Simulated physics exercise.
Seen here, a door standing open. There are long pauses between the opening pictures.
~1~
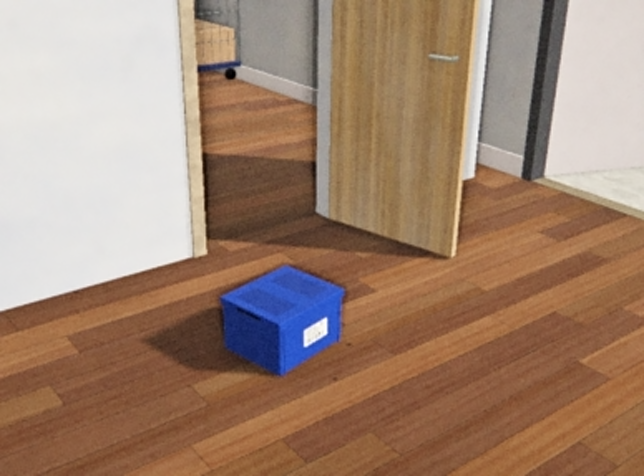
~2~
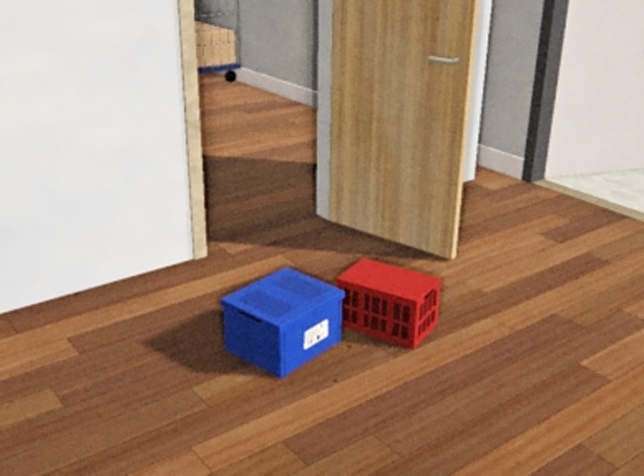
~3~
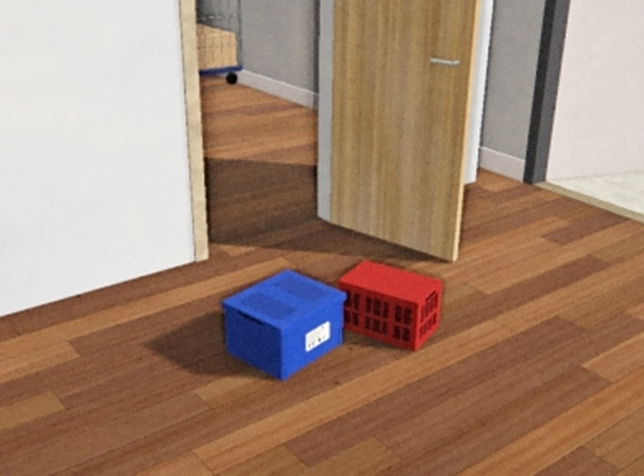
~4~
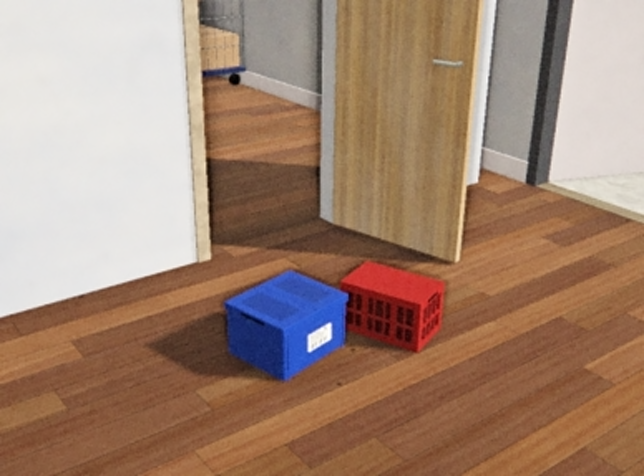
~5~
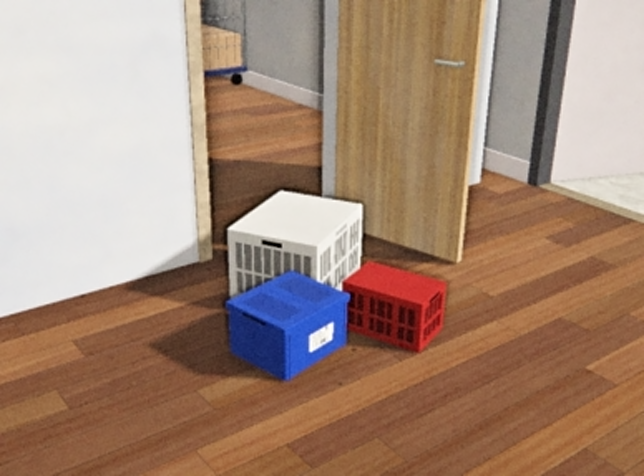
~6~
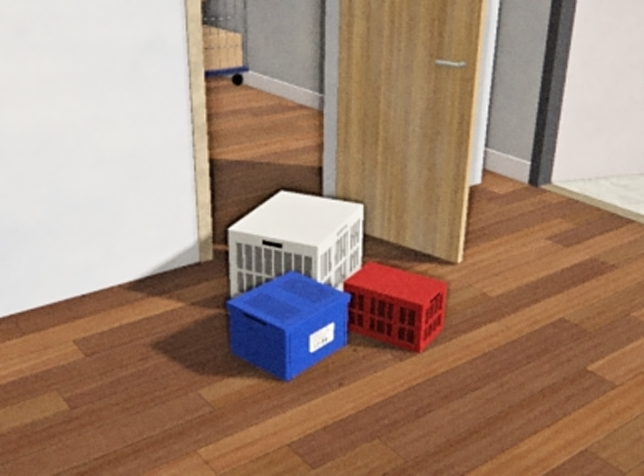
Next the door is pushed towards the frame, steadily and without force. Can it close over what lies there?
The door stops short.
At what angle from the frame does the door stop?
Some 45° open.
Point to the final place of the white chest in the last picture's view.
At about (261, 254).
Then, 0.70 s later than the last frame, door at 83°.
Then, 1.10 s later than the last frame, door at 61°; white chest moved a little near (289, 252).
Then, 1.50 s later than the last frame, door at 51°; white chest moved a little near (272, 254).
When it is over, door at 44°; moved from the start, white chest; the other 2 as before. End places, in pixels of the last picture, white chest near (261, 254).
